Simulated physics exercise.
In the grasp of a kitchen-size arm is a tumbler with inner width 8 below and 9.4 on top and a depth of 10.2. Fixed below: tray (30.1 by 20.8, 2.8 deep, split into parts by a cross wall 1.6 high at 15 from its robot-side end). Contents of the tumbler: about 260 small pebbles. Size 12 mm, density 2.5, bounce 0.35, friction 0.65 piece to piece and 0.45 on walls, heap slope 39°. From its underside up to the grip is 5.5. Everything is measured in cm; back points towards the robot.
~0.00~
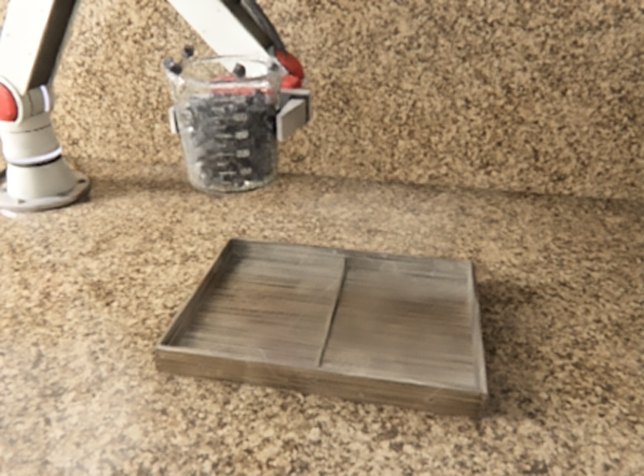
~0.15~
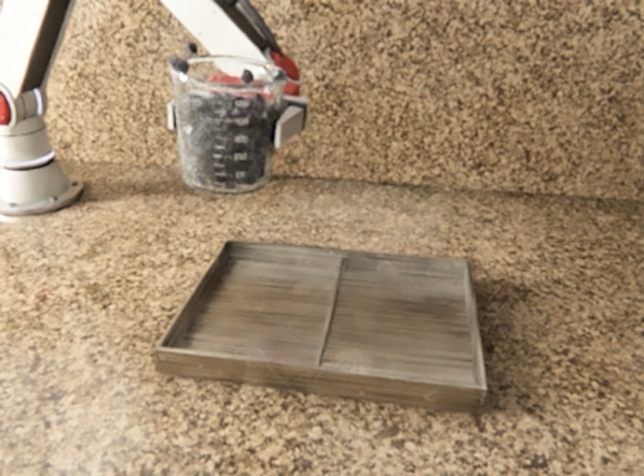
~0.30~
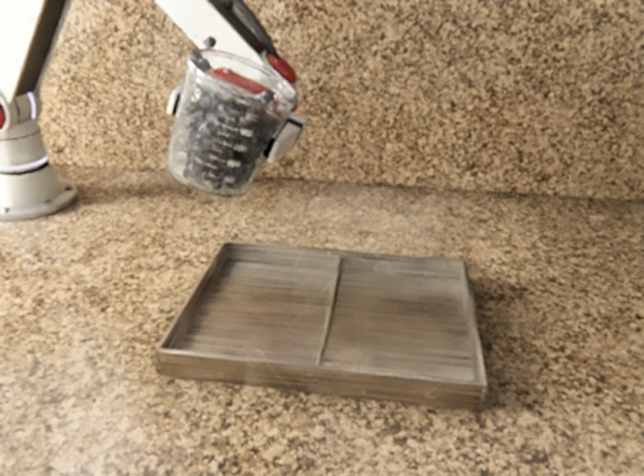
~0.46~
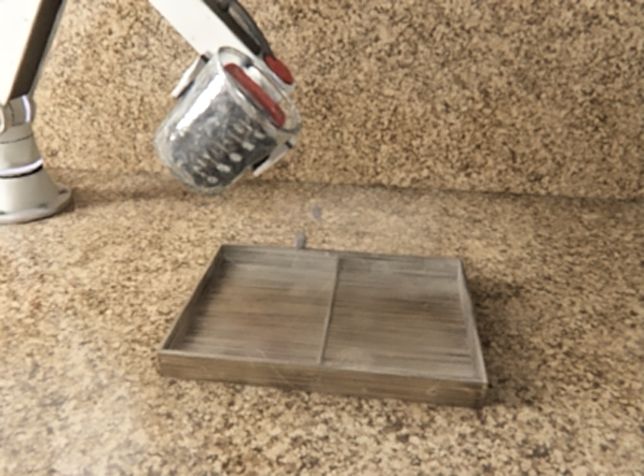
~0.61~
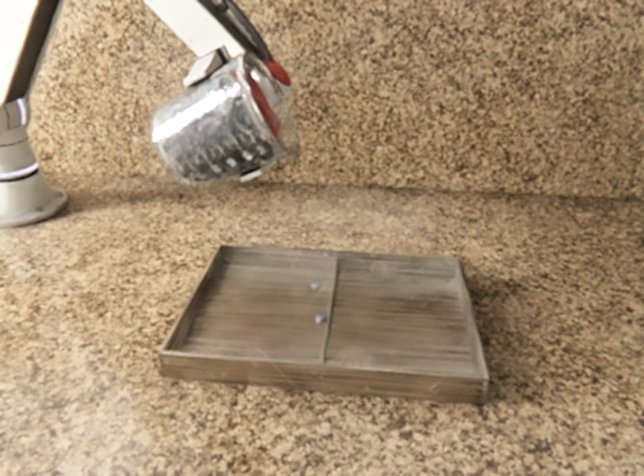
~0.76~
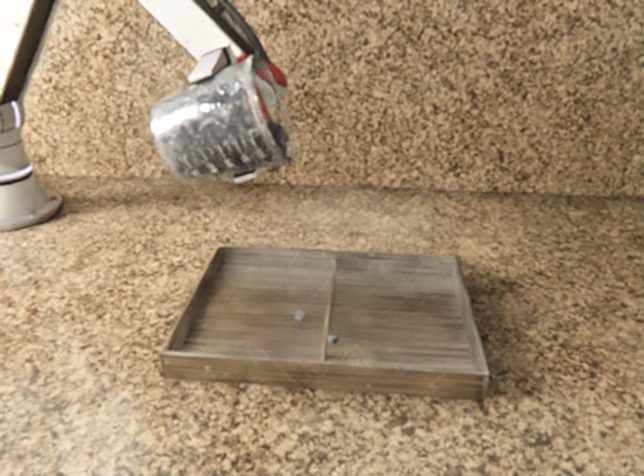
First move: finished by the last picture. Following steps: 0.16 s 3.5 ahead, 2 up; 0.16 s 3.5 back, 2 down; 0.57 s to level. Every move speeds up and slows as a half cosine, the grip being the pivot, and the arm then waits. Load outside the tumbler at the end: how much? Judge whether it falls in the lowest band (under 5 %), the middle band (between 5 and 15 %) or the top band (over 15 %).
It falls in the middle band.
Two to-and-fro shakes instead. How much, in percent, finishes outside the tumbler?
It would come to about 20 %.
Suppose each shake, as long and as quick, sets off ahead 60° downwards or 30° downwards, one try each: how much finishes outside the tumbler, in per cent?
Result: Approx. 5 % and 5 %, one try each.
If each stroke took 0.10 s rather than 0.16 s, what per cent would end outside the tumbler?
In that case it would be near 50 percent.
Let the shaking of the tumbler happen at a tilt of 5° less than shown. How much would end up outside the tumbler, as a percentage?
Expected: Around 5 %.
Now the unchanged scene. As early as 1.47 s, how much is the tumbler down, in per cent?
Around 10 percent at that moment.
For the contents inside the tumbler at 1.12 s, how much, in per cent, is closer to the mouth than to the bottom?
Near 50 %.
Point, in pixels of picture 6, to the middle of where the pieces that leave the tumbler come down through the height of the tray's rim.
Look at roughly (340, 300) in the last picture.
After 1.12 s, tilted 69° forward, highest piece 25 above the table; 233 in the tumbler, 6 in the far-side part, 1 in the robot-side part, 17 in flight or on a rim.
After 1.47 s, tilted 16° forward, highest piece 27 above the table; 230 in the tumbler, 16 in the far-side part, 11 in the robot-side part.
After 1.85 s, level, highest piece 27 above the table; 230 in the tumbler, 16 in the far-side part, 11 in the robot-side part.
After 2.90 s, level, highest piece 27 above the table; 230 in the tumbler, 16 in the far-side part, 11 in the robot-side part.
In the end, 230 in the tumbler, 16 in the far-side part, 11 in the robot-side part. That is 11 % outside the tumbler.
